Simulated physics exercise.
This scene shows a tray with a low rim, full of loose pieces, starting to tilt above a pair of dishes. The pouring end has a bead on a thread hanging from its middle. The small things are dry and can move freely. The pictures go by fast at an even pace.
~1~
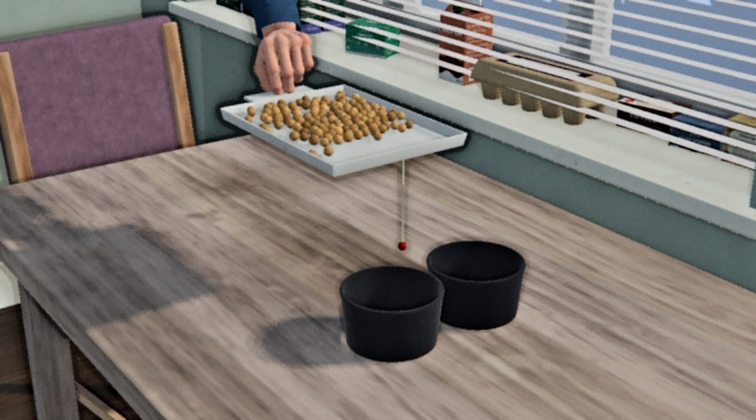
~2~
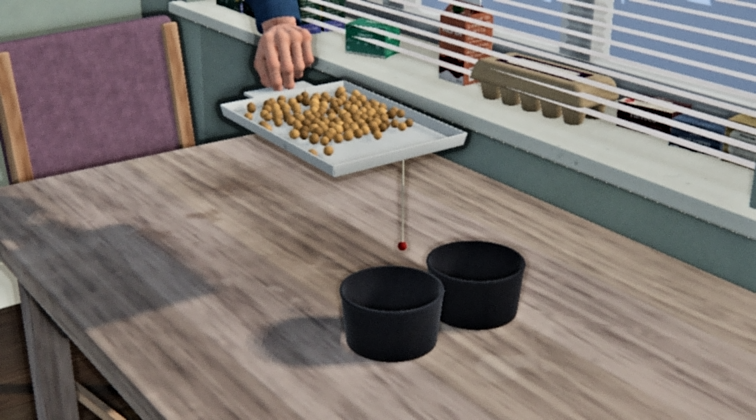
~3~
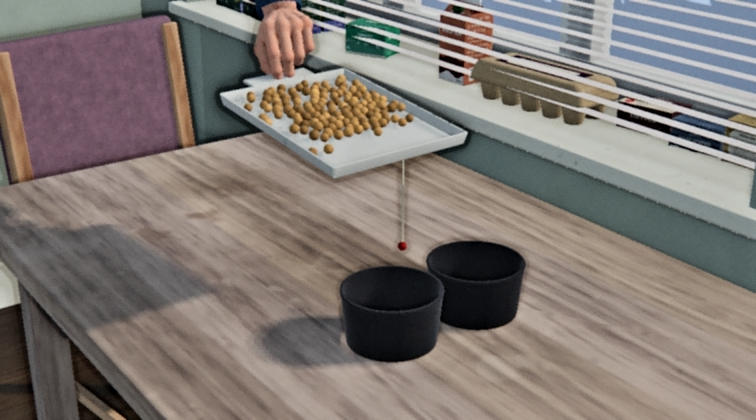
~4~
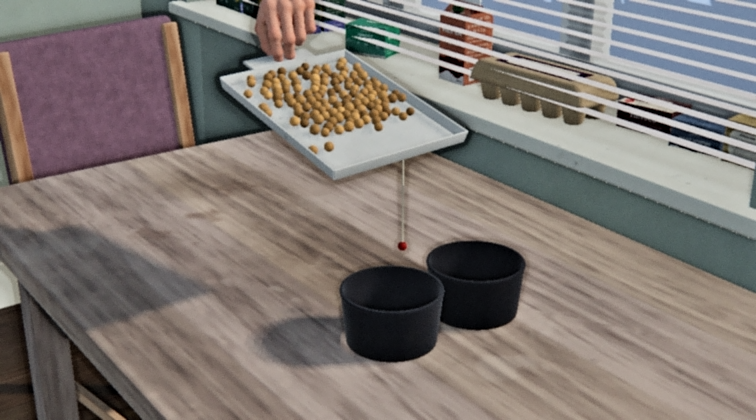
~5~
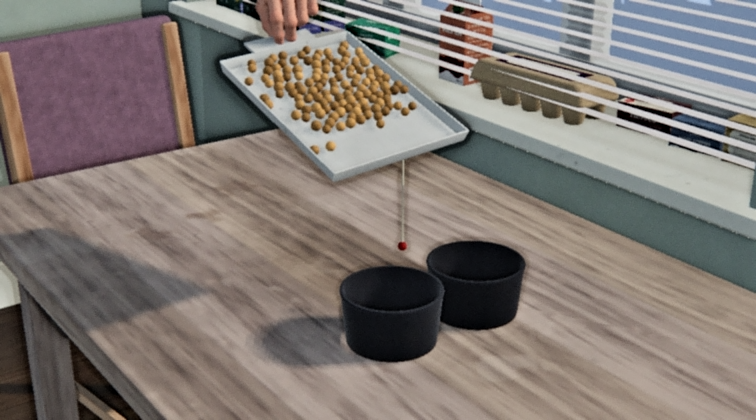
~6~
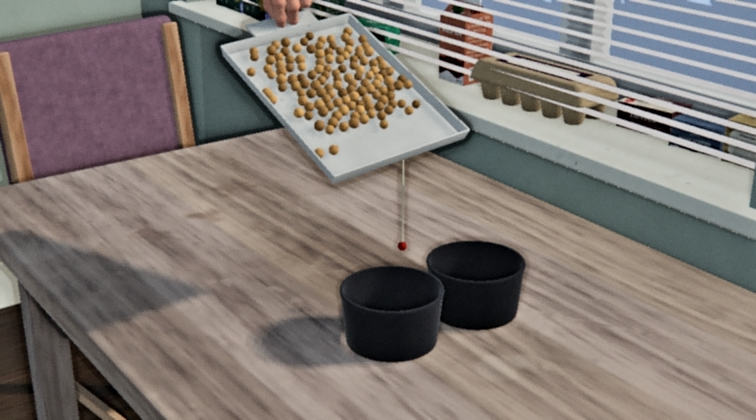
In the video, a hand holds a white tray of small round tan pieces above two black dishes on a wooden table, then raises the tray's far end, steadily steepening its slant while a red bead hangs from the near end.
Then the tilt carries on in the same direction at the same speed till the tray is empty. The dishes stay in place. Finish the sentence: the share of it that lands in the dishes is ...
... above one half.
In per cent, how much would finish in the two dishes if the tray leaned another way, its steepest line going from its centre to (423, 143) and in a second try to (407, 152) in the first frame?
First heading 60 %, second heading 80 %.
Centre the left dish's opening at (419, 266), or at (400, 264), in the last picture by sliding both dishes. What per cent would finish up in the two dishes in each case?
You'd get near 30 per cent and afterwards near 20 per cent.
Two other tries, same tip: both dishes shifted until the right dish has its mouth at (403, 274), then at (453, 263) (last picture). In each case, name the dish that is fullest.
The first try favours the rightmost one, and the second try favours the leftmost one.
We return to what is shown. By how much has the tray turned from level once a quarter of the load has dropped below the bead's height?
At about 70°.
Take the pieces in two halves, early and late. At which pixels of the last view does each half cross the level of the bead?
About (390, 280) to begin with, then about (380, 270).
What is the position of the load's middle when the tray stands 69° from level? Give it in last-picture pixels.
Near (379, 184).
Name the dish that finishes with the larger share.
Fuller side: Left of the pair.
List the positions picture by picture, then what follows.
In the first picture, corners of the pouring end near (334, 164) and (463, 133), level; middle of the load near (332, 118), round wooden beads; left dish near (422, 329); right dish near (507, 298); bead on its thread near (402, 246).
In the second picture, corners of the pouring end near (334, 165) and (463, 133), level; middle of the load near (332, 116).
In the third picture, corners of the pouring end near (335, 166) and (464, 132), tipped barely, lowest at the left corner; middle of the load near (332, 108).
In the fourth picture, corners of the pouring end near (335, 169) and (464, 131), tipped a little, lowest at the left corner; middle of the load near (332, 97).
In the fifth picture, corners of the pouring end near (335, 171) and (465, 130), tipped clearly, lowest at the left corner; middle of the load near (334, 86).
In the sixth picture, corners of the pouring end near (335, 174) and (466, 129), tipped clearly, lowest at the left corner; middle of the load near (337, 80), the whole lot on the move; left dish near (422, 329); right dish near (507, 298).
Shortly afterwards, tray tipped steeply; near half on the tray; near a quarter in the left dish; a little in the right dish; a little outside both; near a quarter in the air.
Next, tray tipped past a quarter turn; only a few on the tray; near half in the left dish; a little in the right dish; near a quarter outside both; a little in the air.
Some moments later, tray tipped past a quarter turn; near two thirds in the left dish; a little in the right dish; near a quarter outside both.
In the end, tray tipped past a quarter turn; near two thirds in the left dish; a little in the right dish; near a quarter outside both.
